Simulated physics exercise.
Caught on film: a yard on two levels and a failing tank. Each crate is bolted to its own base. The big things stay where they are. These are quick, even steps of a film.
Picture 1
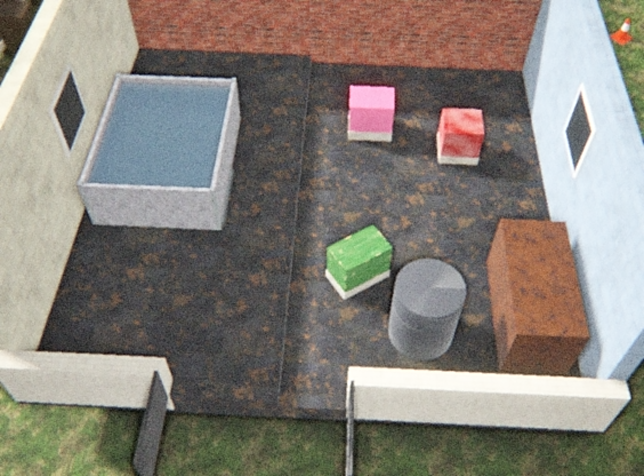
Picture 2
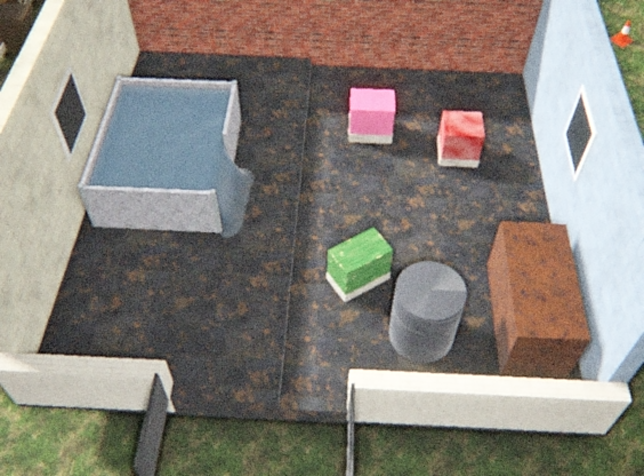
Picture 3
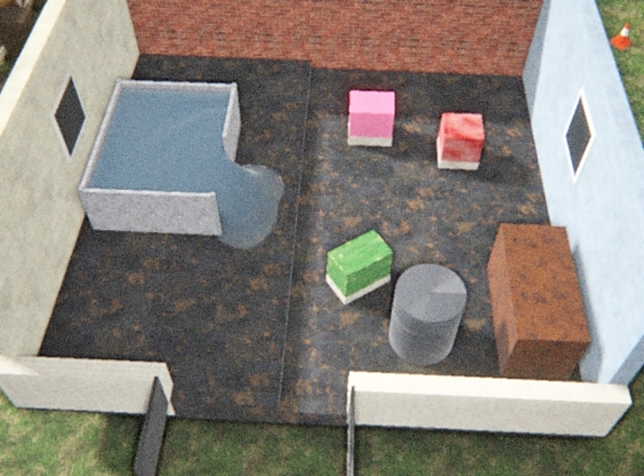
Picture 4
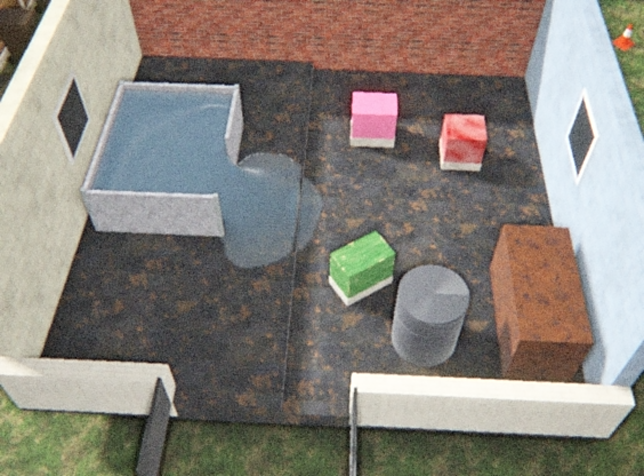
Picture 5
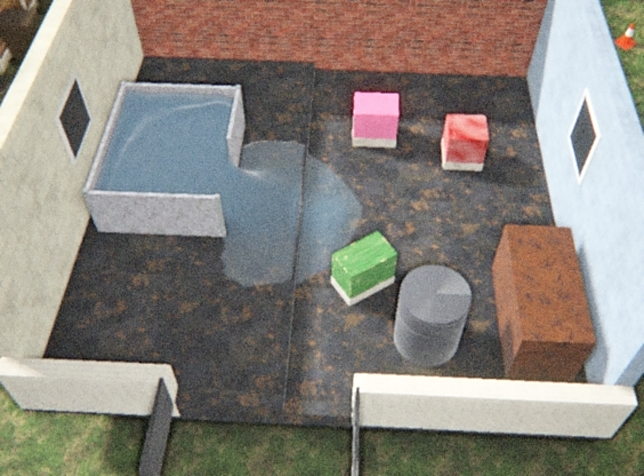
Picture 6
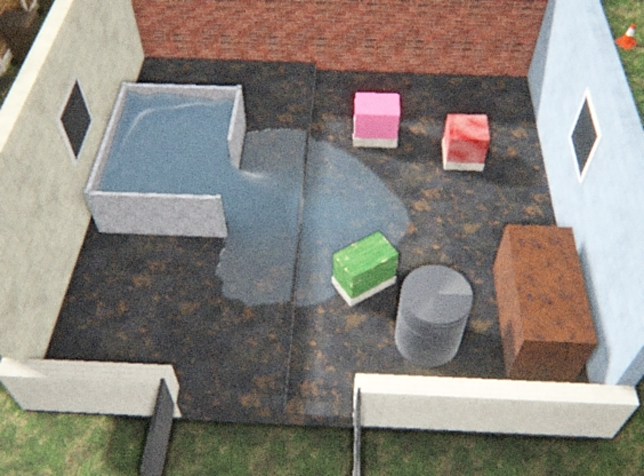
In a walled yard, water pours from a gap in the tank and spreads right.
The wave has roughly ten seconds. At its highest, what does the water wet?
In the end: The red crate is soaked; the pink crate keeps dry; the green crate is soaked.
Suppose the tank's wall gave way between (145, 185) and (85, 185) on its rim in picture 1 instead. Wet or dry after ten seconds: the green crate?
Green crate takes water.
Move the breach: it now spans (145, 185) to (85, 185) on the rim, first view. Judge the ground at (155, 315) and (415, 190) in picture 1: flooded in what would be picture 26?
In turn: Flooded, clear.
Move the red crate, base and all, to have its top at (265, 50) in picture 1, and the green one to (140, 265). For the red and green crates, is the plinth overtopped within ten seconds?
Then: The red crate is spared, the green crate stays dry.
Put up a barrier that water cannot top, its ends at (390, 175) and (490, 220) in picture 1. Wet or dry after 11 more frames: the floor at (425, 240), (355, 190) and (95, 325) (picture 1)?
In that order: Awash, wet, clear.
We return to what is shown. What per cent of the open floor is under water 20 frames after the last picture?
Roughly 55 per cent.
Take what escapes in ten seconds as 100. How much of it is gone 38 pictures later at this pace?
Near 50 in a hundred.
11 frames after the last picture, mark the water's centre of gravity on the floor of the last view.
I would point to (280, 199).
A moment on, water covers 35 % of the floor; the red crate water round its plinth, the pink crate water round its plinth, the green crate water round its plinth.
Next, water covers 45 % of the floor; the red crate water round its plinth, the pink crate water round its plinth, the green crate water round its plinth.
Then, water covers 55 % of the floor; the red crate water round its plinth, the pink crate water round its plinth, the green crate water round its plinth.
Later, water covers 60 % of the floor; the red crate water round its plinth, the pink crate water round its plinth, the green crate water round its plinth.
In the end, water covers 60 % of the floor; the red crate was topped, the pink crate stayed above the water, the green crate was topped.
